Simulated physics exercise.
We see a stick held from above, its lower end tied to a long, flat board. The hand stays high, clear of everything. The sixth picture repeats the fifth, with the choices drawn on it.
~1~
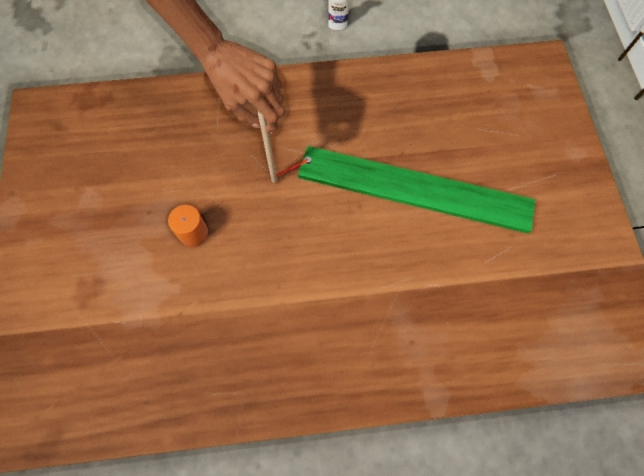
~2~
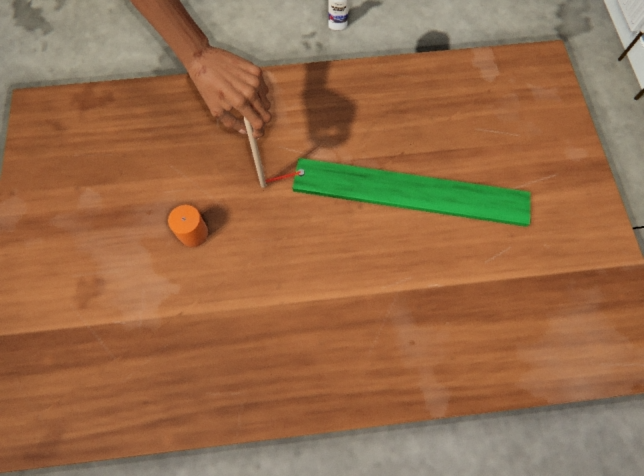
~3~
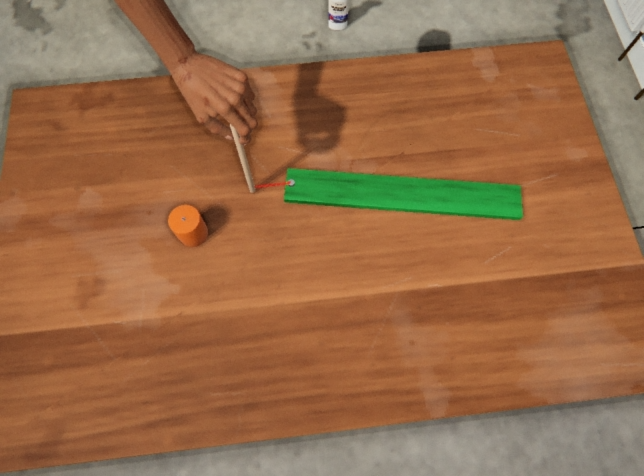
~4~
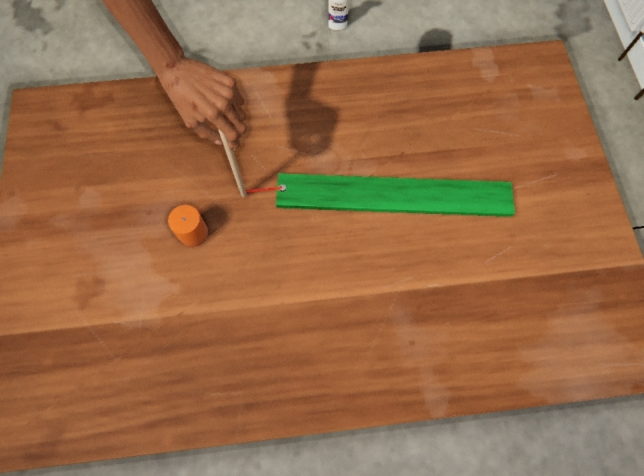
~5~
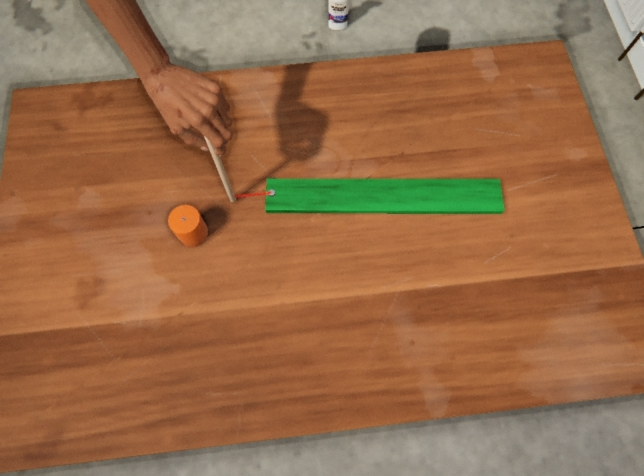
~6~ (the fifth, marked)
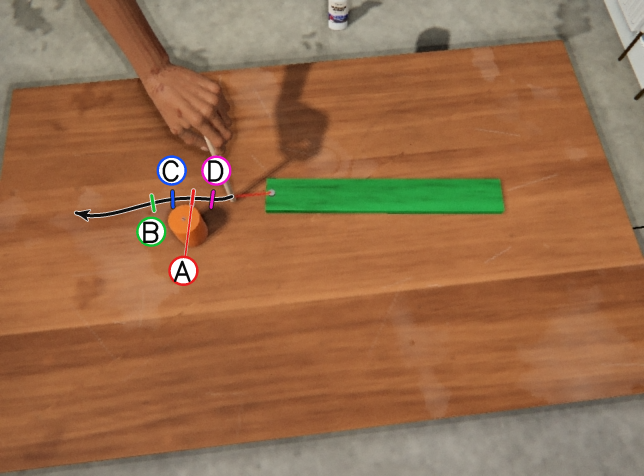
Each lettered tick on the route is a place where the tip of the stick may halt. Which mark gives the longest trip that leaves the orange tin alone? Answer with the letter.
All is well up to C.
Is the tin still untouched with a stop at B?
No.
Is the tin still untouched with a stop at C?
For that mark, yes.
On the marked copy, A at (192, 198); B at (153, 203); C at (173, 200); D at (212, 200); the route from (232, 197) via (150, 204) to (76, 213).
Following C. Soon after the start, foot of the stick (213, 200), middle of the board (365, 196).
Later, foot of the stick (190, 199), middle of the board (344, 196).
In the end, foot of the stick (173, 200), middle of the board (326, 196); nothing has been touched.
As for the rest, A is safe but short; B is too far, the tin has been hit; D is safe but short.
